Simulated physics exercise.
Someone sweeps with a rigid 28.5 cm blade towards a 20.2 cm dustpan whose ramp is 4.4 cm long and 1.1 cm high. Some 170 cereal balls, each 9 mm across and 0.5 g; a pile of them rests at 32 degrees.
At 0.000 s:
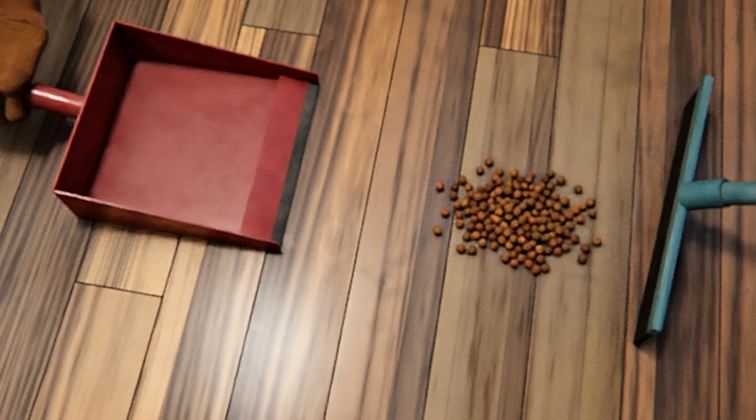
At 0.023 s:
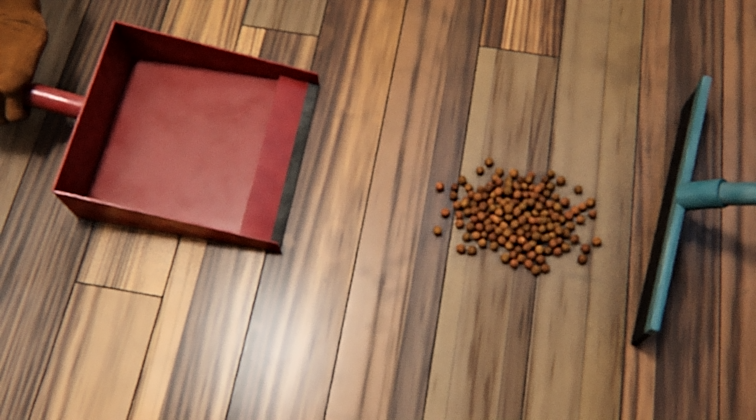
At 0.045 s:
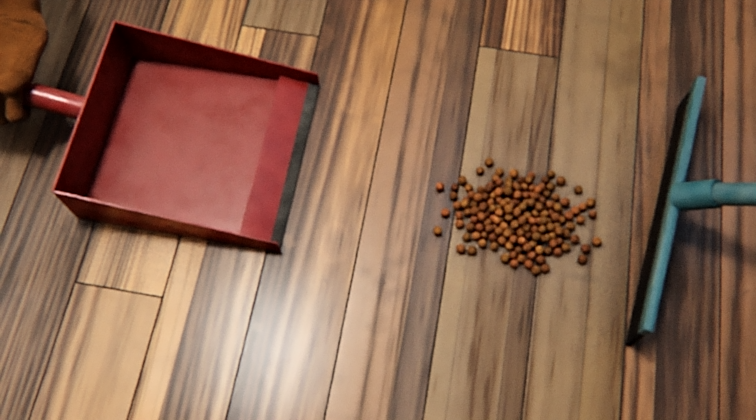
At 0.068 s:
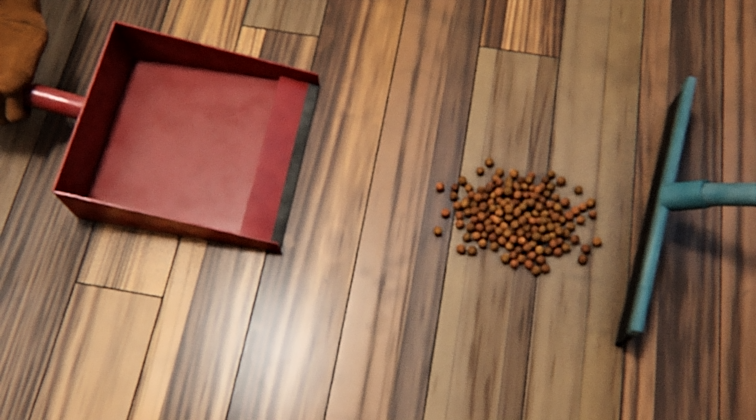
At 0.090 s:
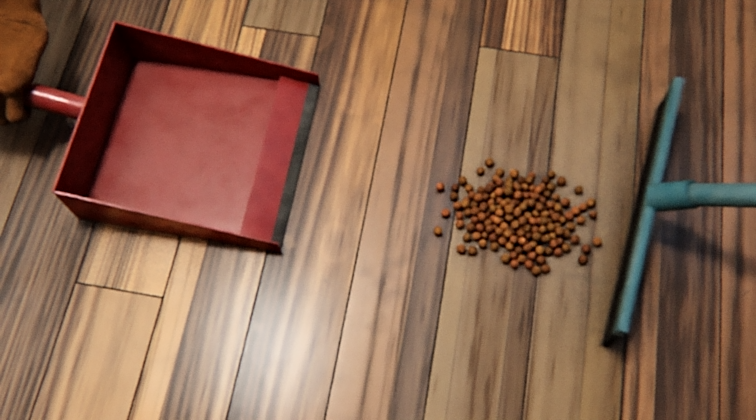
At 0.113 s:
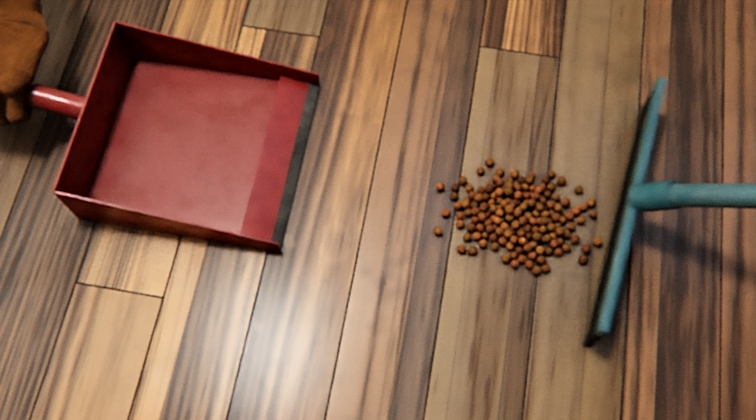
Teal squeegee-like blade sliding left across a wooden floor towards a still pile of small brown balls, red dustpan held opposite.
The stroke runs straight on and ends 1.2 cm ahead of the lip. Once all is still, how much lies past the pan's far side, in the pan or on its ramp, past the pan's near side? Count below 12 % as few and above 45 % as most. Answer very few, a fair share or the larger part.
Far side: Very few, pan: A fair share, near side: A fair share.
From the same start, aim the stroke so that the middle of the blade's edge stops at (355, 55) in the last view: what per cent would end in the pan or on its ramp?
About 30 per cent.
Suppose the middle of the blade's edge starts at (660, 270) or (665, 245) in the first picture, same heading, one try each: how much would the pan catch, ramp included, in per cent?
About 15 and 20 per cent.
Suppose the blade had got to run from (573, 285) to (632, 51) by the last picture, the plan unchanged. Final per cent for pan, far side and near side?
Pan 40, far 30, near 10.
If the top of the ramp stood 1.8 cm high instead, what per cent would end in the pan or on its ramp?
It would be near 20 per cent.
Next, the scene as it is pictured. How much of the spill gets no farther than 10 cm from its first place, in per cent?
Some 0 per cent.
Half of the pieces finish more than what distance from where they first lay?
About 24 cm.
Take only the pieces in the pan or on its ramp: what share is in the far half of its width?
Some 30 per cent.
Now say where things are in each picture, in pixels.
In the first frame, blade from (654, 329) to (705, 85), moved 0.0 cm, 0 of the pieces shifted so far; middle of the pieces at (517, 212); pan at (185, 146).
In the second frame, blade from (651, 329) to (703, 85), moved 0.2 cm, 0 of the pieces shifted so far; middle of the pieces at (517, 212).
In the third frame, blade from (645, 330) to (697, 86), moved 0.8 cm, 0 of the pieces shifted so far; middle of the pieces at (517, 213).
In the fourth frame, blade from (634, 330) to (688, 86), moved 1.8 cm, 0 of the pieces shifted so far; middle of the pieces at (517, 213).
In the fifth frame, blade from (620, 330) to (675, 86), moved 3.2 cm, 0 of the pieces shifted so far; middle of the pieces at (517, 213).
In the sixth frame, blade from (601, 331) to (659, 87), moved 4.9 cm, 0 of the pieces shifted so far; middle of the pieces at (518, 213); pan at (186, 147). Its pace works out near 0.79 m/s, heading 11 degrees towards the viewer's side.
Then, at 0.32 s, middle of the blade 18 cm from the lip; 0 % over the lip, far side 0 %, near side 5 %.
After 0.45 s, middle of the blade 8 cm from the lip; 0 % over the lip, far side 5 %, near side 10 %.
Then, at 0.71 s, middle of the blade 3 cm from the lip; 25 % over the lip, far side 5 %, near side 15 %.
In the end, at 1.2 s, far side 5 %, pan 25 %, near side 15 %, in front of the lip or behind the blade 55 %.
